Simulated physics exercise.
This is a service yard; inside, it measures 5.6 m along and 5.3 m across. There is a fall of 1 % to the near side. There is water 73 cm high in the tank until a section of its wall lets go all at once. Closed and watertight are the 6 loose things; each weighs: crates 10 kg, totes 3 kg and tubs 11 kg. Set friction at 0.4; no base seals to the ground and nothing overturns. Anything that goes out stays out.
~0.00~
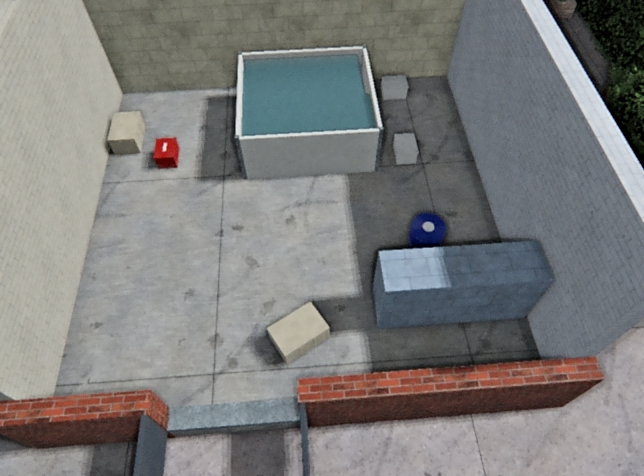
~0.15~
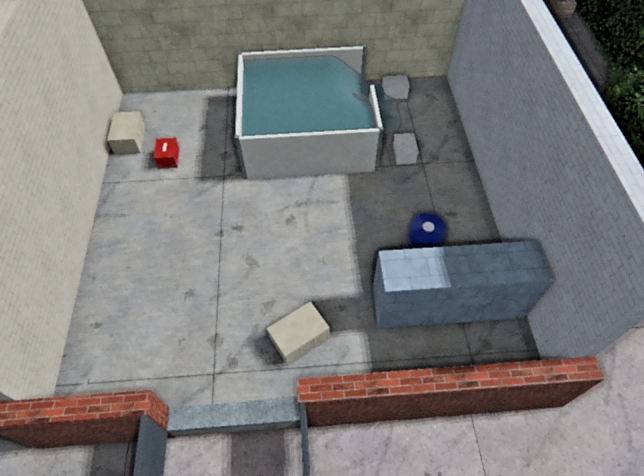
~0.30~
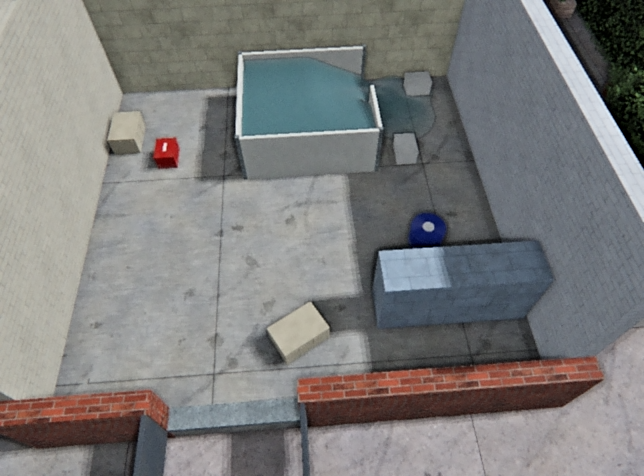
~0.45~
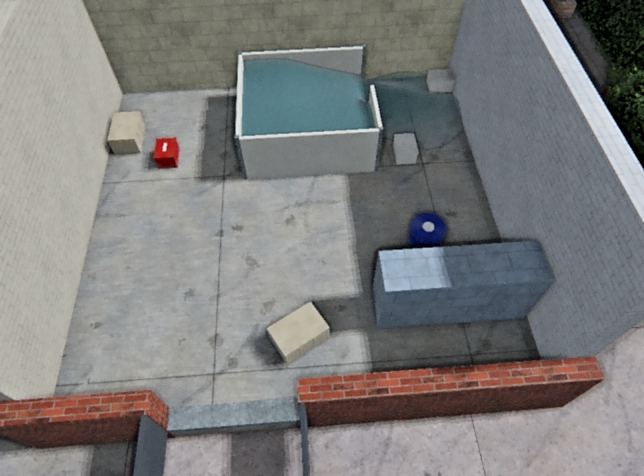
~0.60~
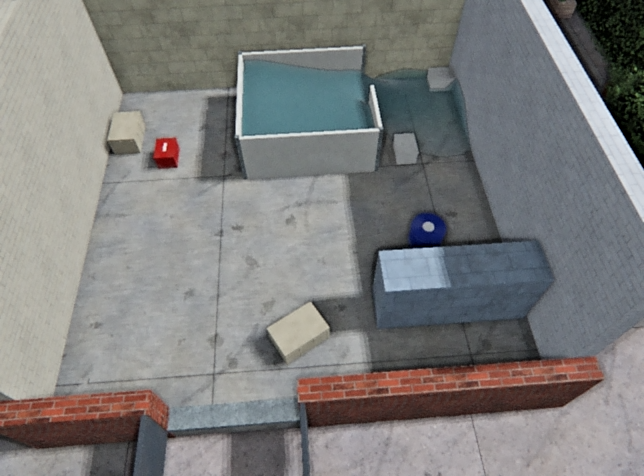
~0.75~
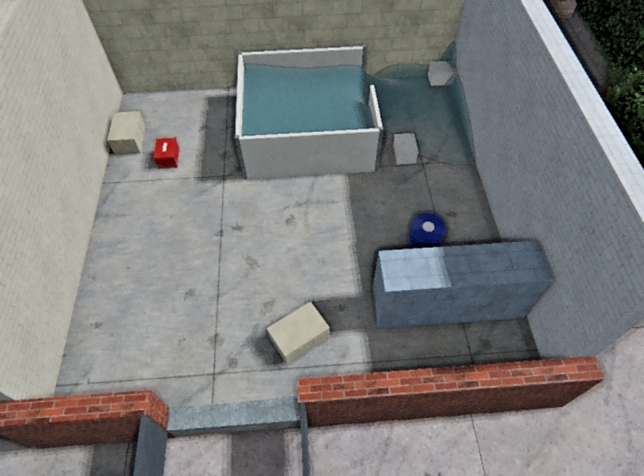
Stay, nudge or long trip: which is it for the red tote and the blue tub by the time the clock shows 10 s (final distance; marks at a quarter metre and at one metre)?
Outcome: Red tote: Long move, blue tub: Long move.
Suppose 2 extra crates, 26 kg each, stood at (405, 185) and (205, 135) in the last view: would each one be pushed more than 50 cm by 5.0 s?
Well, the first one is higher and the other lower.
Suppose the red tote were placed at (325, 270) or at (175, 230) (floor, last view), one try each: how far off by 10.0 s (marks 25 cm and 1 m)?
Well, the first time it covers a big distance, and the second time it covers a big distance.
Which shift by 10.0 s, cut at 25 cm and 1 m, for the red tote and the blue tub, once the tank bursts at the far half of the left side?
Under that change the red tote would be borne far and the blue tub would sit tight.
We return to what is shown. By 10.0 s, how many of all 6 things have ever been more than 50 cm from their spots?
Result: 6.
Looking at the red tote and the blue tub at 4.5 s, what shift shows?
About 0 and 400 cm.
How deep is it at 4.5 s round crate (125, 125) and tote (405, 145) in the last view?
4 and 4 cm.
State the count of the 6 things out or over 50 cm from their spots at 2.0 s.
At that time I count 1.
After 2.0 s the red tote is near (165, 148), 0.0 m from its start, aground; the blue tub is near (423, 237), 0.2 m from its start, aground; 0 of 6 are out; 1 afloat.
After 4.5 s the red tote is near (165, 148), 0.0 m from its start, aground; the blue tub is near (96, 301), 4.2 m from its start, aground; 0 of 6 are out; 1 afloat.
After 7.0 s the red tote is near (206, 116), 0.8 m from its start, afloat; the blue tub is near (82, 327), 4.3 m from its start, afloat; 0 of 6 are out; 5 afloat.
After 10.0 s the red tote is near (154, 89), 1.3 m from its start, afloat; the blue tub is near (89, 314), 4.2 m from its start, afloat; 0 of 6 are out; 6 afloat.
